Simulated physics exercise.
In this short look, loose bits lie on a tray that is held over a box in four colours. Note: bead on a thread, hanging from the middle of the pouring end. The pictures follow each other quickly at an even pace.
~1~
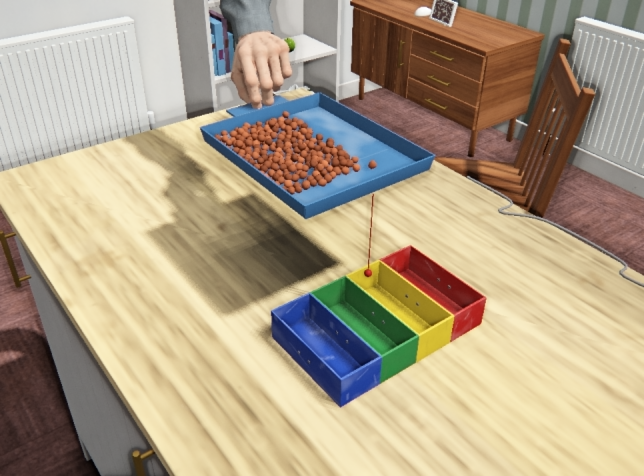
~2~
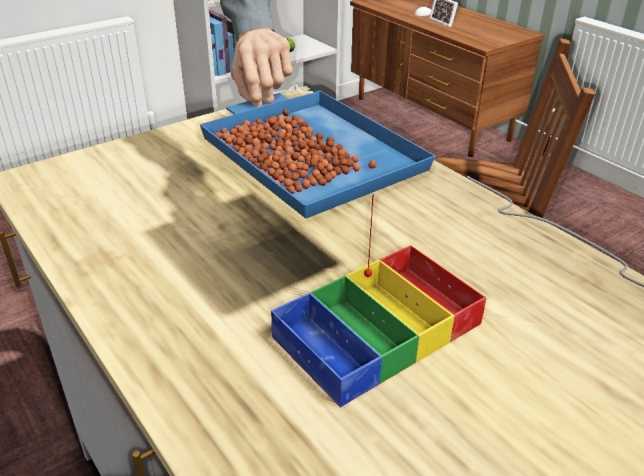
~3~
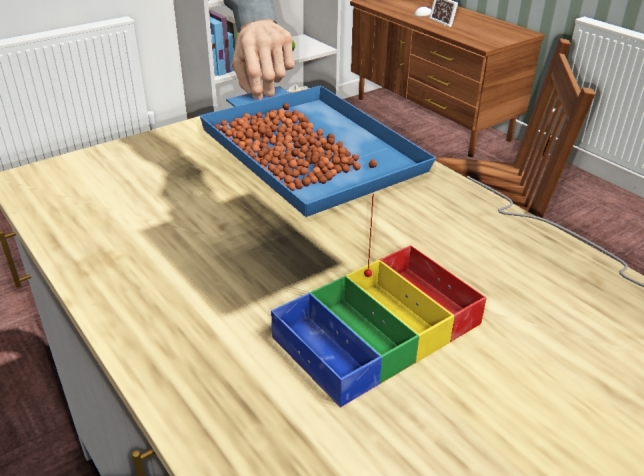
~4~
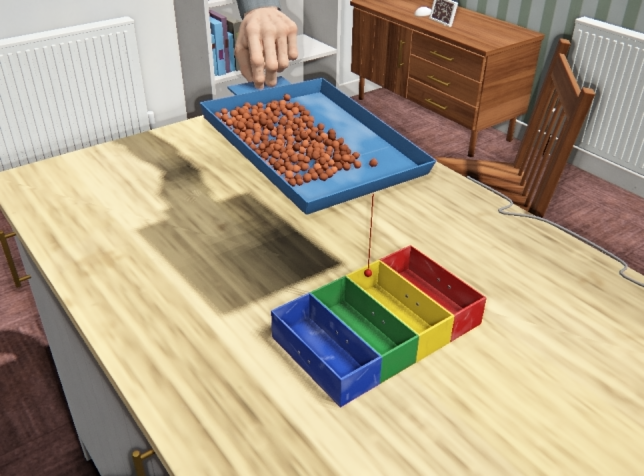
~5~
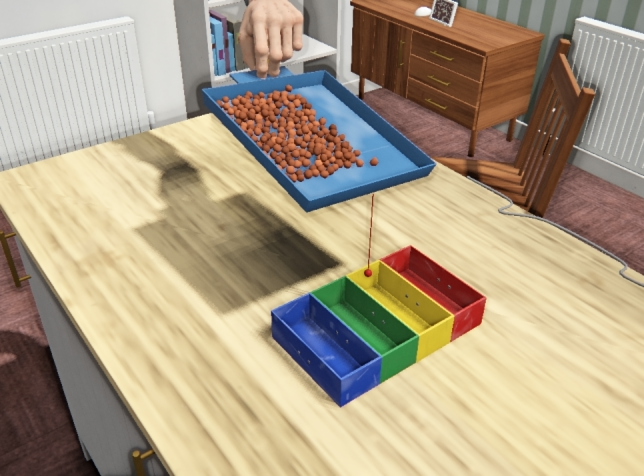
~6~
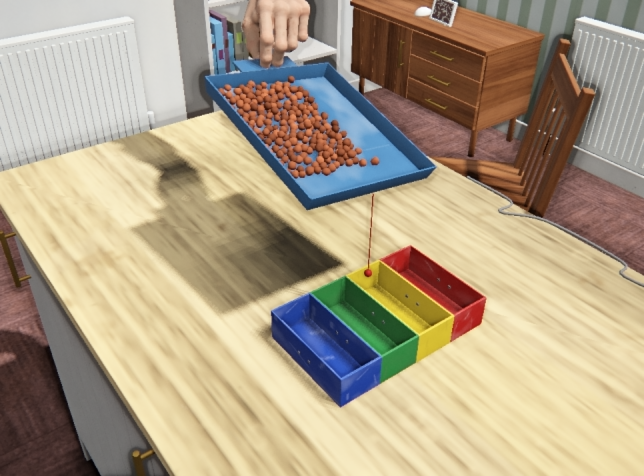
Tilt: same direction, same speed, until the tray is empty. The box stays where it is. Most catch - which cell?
Cell: Red.
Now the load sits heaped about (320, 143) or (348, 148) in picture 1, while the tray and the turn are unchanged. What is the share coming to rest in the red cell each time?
First try 50 %, second try 70 %.
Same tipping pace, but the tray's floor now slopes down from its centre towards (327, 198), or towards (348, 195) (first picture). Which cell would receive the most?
First try: The blue cell. Second try: That blue cell.
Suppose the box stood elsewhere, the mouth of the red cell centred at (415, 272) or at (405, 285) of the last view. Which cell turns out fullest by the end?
You'd see that red cell win the first time and red win the second.
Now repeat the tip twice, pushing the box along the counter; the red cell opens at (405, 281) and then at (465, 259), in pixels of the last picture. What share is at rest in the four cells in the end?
Around 40 then around 90 per cent.
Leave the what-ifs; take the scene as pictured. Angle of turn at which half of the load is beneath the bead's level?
Somewhere around 120 degrees.
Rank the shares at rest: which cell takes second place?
That yellow cell.
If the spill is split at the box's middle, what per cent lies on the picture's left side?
0 %, near enough.
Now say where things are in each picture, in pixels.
The first frame shows corners of the pouring end at (306, 203) and (431, 155), level; middle of the load at (289, 152), clay pellets; bead on its thread at (368, 273); blue cell at (361, 379); green cell at (399, 357); yellow cell at (435, 336); red cell at (468, 317).
The second frame shows corners of the pouring end at (306, 203) and (431, 156), level; middle of the load at (289, 151).
The third frame shows corners of the pouring end at (307, 201) and (432, 157), tipped barely, lowest at the right corner; middle of the load at (290, 147).
The fourth frame shows corners of the pouring end at (308, 200) and (432, 160), tipped a little, lowest at the right corner; middle of the load at (290, 140).
The fifth frame shows corners of the pouring end at (310, 198) and (433, 162), tipped a little, lowest at the right corner; middle of the load at (292, 134).
The sixth frame shows corners of the pouring end at (312, 196) and (433, 165), tipped clearly, lowest at the right corner; middle of the load at (294, 127); blue cell at (361, 379); green cell at (399, 357); yellow cell at (435, 336); red cell at (468, 317).
Soon, tray tipped steeply; nearly all on the tray; a stray few falling or outside the box.
A while on, tray tipped past a quarter turn; nearly all on the tray; a stray few in the red cell; a stray few falling or outside the box.
Towards the end, tray tipped past a quarter turn; about half in the red cell; about a quarter in the yellow cell; a stray few in the green cell; about a quarter falling or outside the box.
Finally, tray tipped past a quarter turn; about half in the red cell; about a quarter in the yellow cell; a stray few in the green cell; none in the blue cell; about a quarter outside the box.
